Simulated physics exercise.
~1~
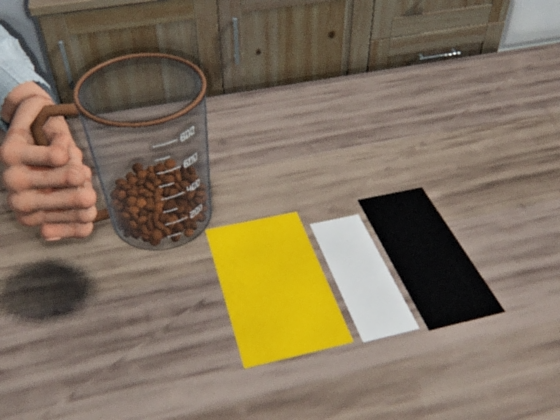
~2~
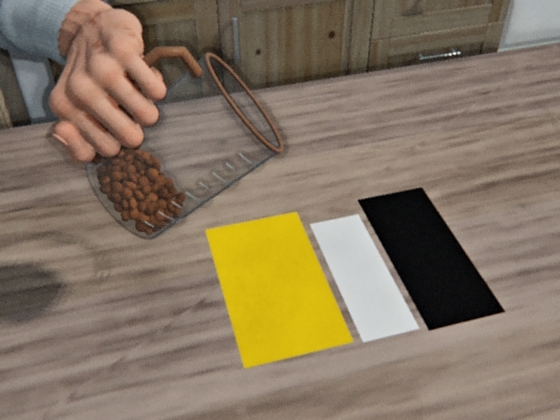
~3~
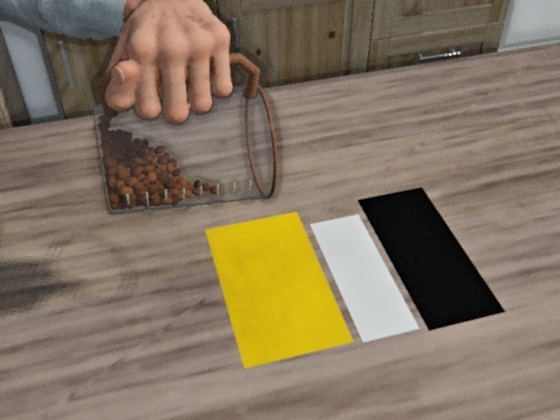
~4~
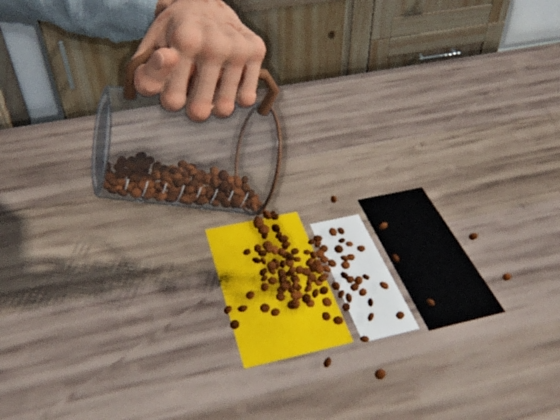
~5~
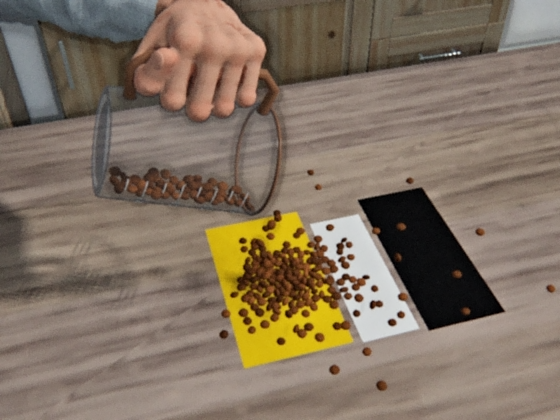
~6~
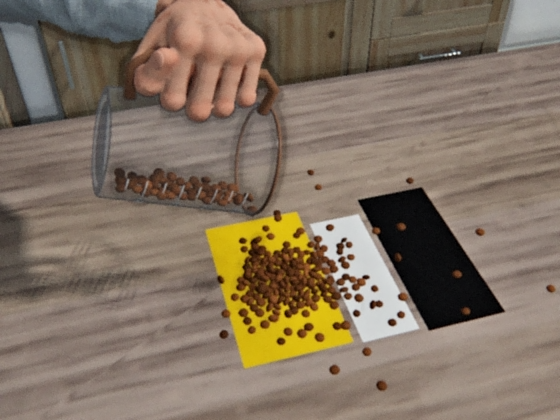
On a wooden kitchen table, a hand lifts and tips a clear jug of brown kibble toward yellow, white and black mats; the pieces spill out, most piling on the yellow mat, with others scattered on the white and black mats and bare table, and some left in the jug.
